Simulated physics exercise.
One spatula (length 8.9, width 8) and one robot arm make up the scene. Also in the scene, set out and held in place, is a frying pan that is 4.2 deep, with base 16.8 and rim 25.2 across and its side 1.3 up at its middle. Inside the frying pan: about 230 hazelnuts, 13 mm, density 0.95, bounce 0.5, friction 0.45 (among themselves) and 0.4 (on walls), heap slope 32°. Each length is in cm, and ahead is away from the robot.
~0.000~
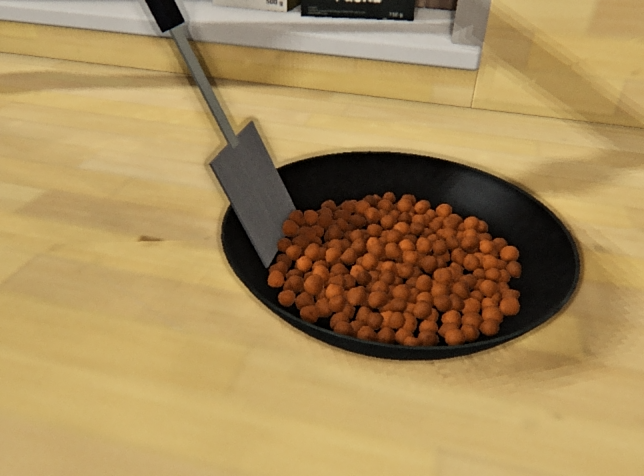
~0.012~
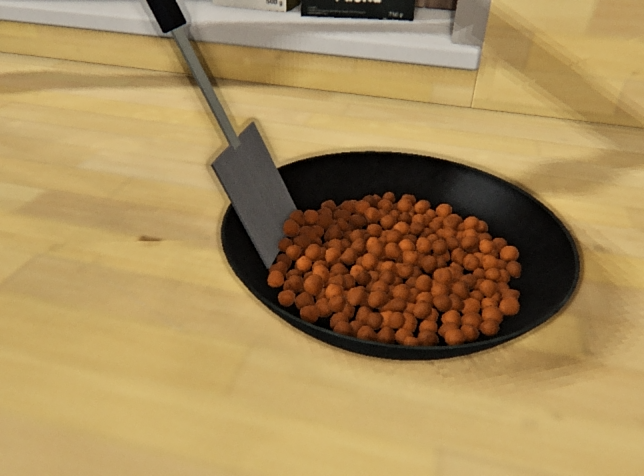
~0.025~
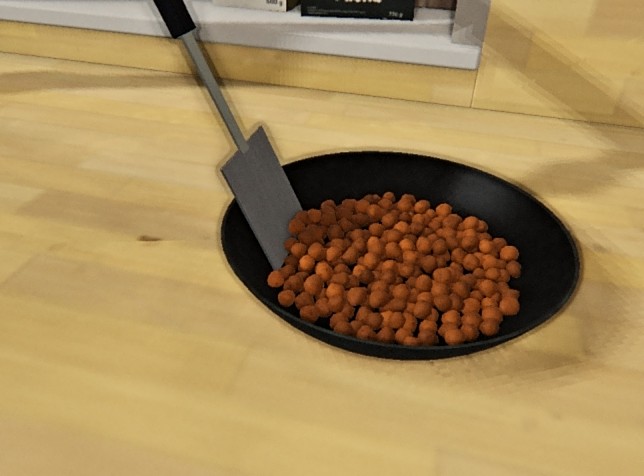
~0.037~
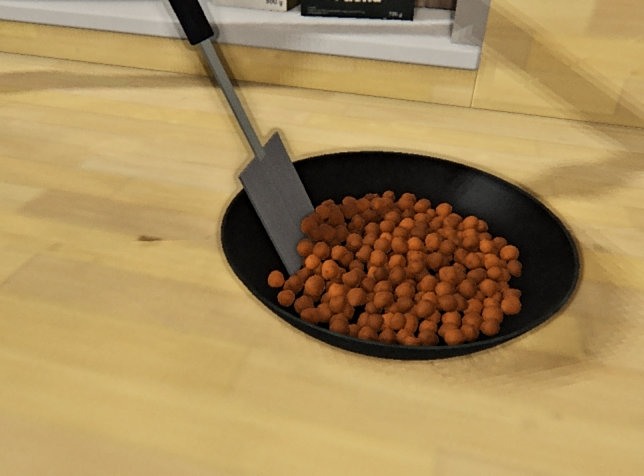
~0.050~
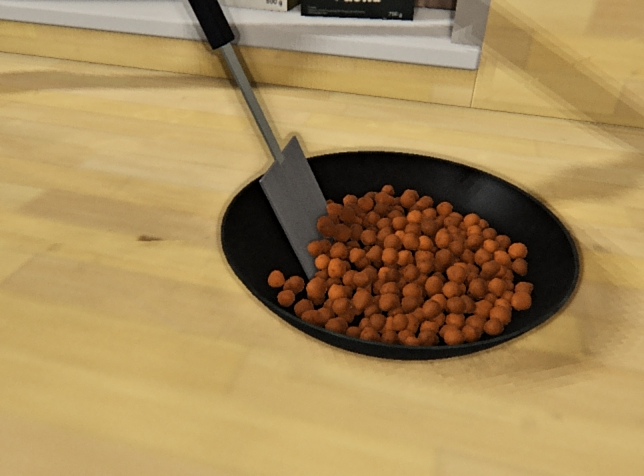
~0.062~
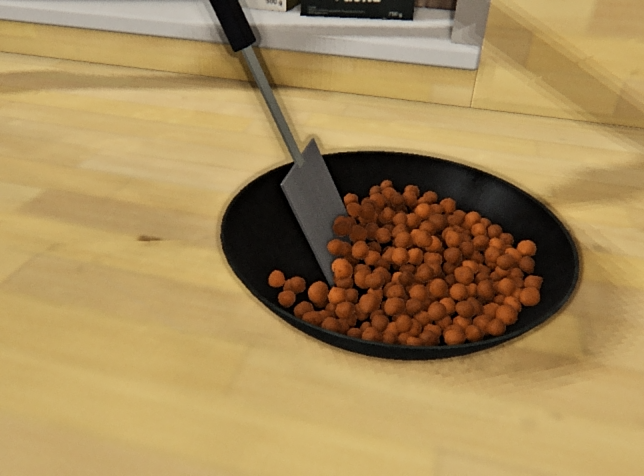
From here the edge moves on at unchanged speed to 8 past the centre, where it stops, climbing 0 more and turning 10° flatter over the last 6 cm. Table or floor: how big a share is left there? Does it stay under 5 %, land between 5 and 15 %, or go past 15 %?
It goes past 15 %.
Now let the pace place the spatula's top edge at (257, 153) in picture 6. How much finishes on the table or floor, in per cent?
Expect some 5 per cent there.
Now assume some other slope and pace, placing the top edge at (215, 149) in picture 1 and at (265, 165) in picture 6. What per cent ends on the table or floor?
Roughly 10 %.
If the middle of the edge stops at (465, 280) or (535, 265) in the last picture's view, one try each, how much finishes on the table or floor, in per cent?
Try 1: Approx. 5 %; try 2: Approx. 45 %.
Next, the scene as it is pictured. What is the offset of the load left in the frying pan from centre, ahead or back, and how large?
Some 4.5 cm ahead of the centre.
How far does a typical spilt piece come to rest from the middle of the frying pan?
22 cm or so.
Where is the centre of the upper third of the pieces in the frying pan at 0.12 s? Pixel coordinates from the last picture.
Around (474, 247).
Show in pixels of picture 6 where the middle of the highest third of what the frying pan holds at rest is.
Close to pixel (518, 267).
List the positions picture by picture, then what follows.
In the first frame, spatula top edge at (232, 140), sloping 64°; upper third of the load around (385, 247), from x 275 to 515, top at y 200; 232 in the frying pan.
In the second frame, spatula top edge at (234, 141), sloping 64°; upper third of the load around (385, 247), from x 275 to 515, top at y 200.
In the third frame, spatula top edge at (242, 146), sloping 64°; upper third of the load around (384, 246), from x 275 to 515, top at y 200.
In the fourth frame, spatula top edge at (259, 152), sloping 64°; upper third of the load around (386, 246), from x 275 to 515, top at y 200.
In the fifth frame, spatula top edge at (279, 157), sloping 64°; upper third of the load around (401, 247), from x 275 to 525, top at y 190.
In the sixth frame, spatula top edge at (298, 159), sloping 64°; upper third of the load around (406, 248), from x 275 to 535, top at y 185; 232 in the frying pan.
By 0.09 s, sloping 64°, highest piece 6 above the table; 232 in the frying pan.
By 0.12 s, sloping 61°, highest piece 6 above the table; 232 in the frying pan.
By 0.34 s, sloping 54°, highest piece 13 above the table; 184 in the frying pan, 36 on the table or floor, 12 on the blade or in flight.
By 1.39 s, sloping 54°, highest piece 5 above the table; 182 in the frying pan, 50 on the table or floor.
Final count, 182 in the frying pan, 50 on the table or floor. That is 22 % on the table or floor.
